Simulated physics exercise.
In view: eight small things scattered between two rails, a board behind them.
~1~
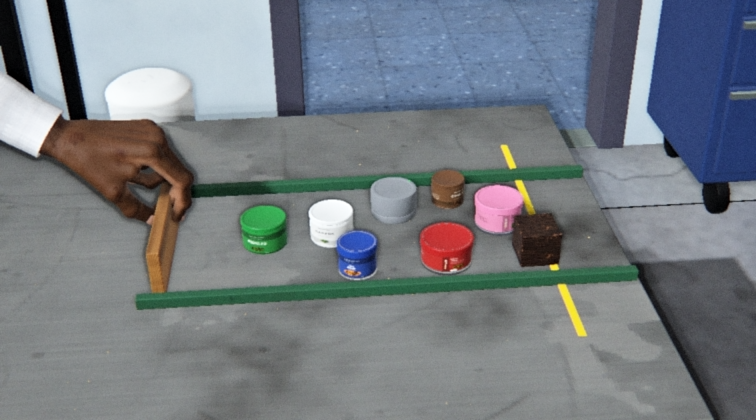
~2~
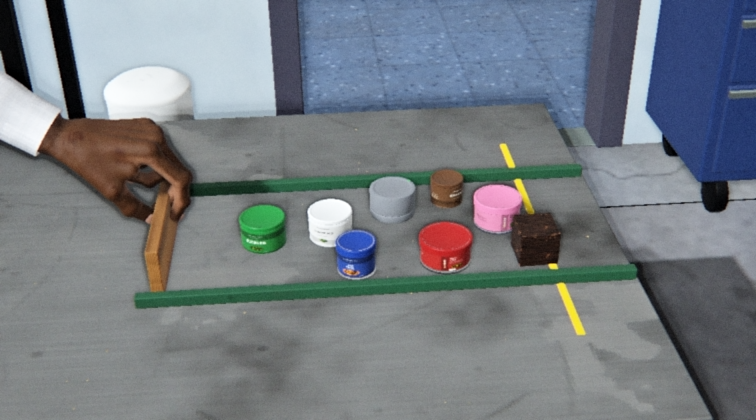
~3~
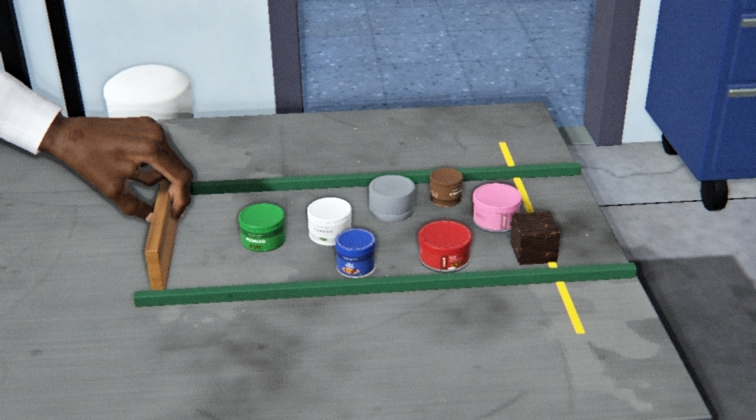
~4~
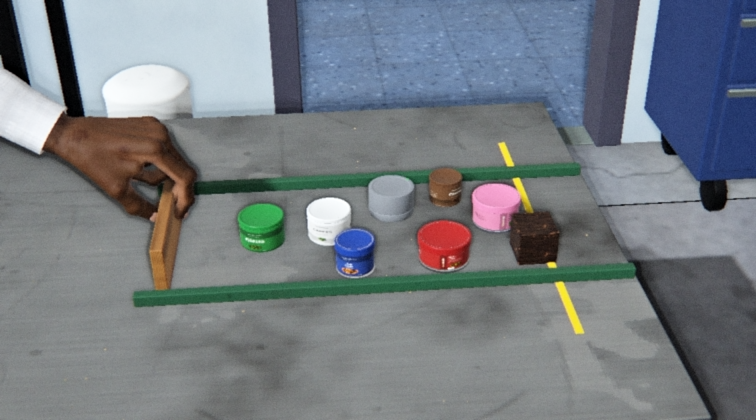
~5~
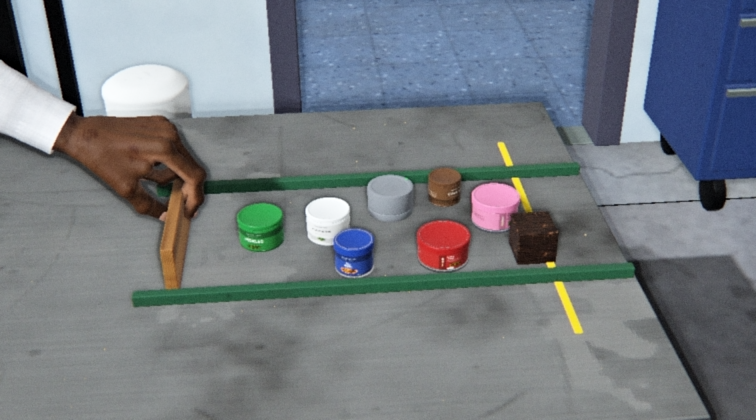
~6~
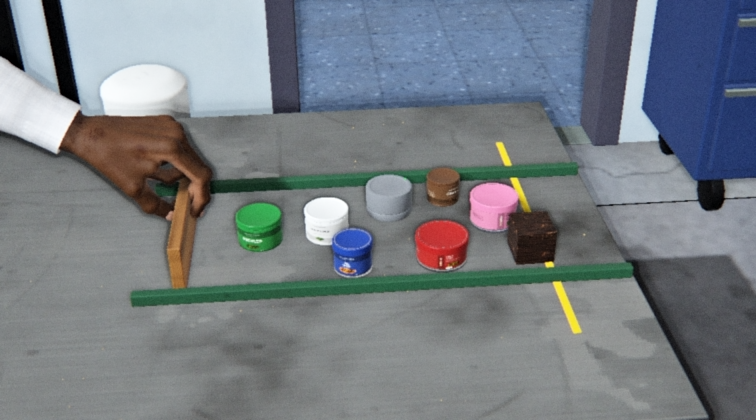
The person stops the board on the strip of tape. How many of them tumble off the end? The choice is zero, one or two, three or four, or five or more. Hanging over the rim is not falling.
The number that fall off is one or two.
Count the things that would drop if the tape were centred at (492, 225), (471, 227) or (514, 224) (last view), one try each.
The counts: 0, 0 and 1.
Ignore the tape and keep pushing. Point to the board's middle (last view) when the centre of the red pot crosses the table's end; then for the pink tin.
About (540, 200), and (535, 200) for the other.
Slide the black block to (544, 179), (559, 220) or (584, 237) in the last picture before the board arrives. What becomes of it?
In that order, it holds on; is lost; drops off.
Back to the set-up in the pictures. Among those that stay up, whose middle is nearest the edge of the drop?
Foremost is the pink tin.
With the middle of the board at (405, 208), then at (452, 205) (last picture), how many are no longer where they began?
By then 7, and 8.
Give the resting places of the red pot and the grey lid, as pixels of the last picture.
The red pot at (609, 241), the grey lid at (547, 192).
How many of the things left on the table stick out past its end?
Overhanging: 3.
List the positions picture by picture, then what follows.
Black block (536, 240); pink tin (499, 210); brown tub (448, 190); board (167, 224); tape (537, 226), in the first frame.
Pink tin (497, 210); red pot (446, 248), in the second frame.
Brown tub (446, 187); grey lid (392, 198), in the third frame.
Black block (534, 238); board (169, 221), in the fourth frame.
Pink tin (495, 208); green tub (261, 228), in the fifth frame.
Black block (532, 237); pink tin (494, 208); brown tub (443, 187); board (185, 219); tape (532, 223), in the sixth frame.
Early on, none off yet; black block at rest near (532, 237); pink tin at rest near (494, 208); brown tub at rest near (443, 187).
A while later, none off yet; black block moving near (545, 237); pink tin travelled about its own width near (526, 202); brown tub travelled about its own width near (475, 183).
Finally, the number that fall off is one or two; lost, black block.
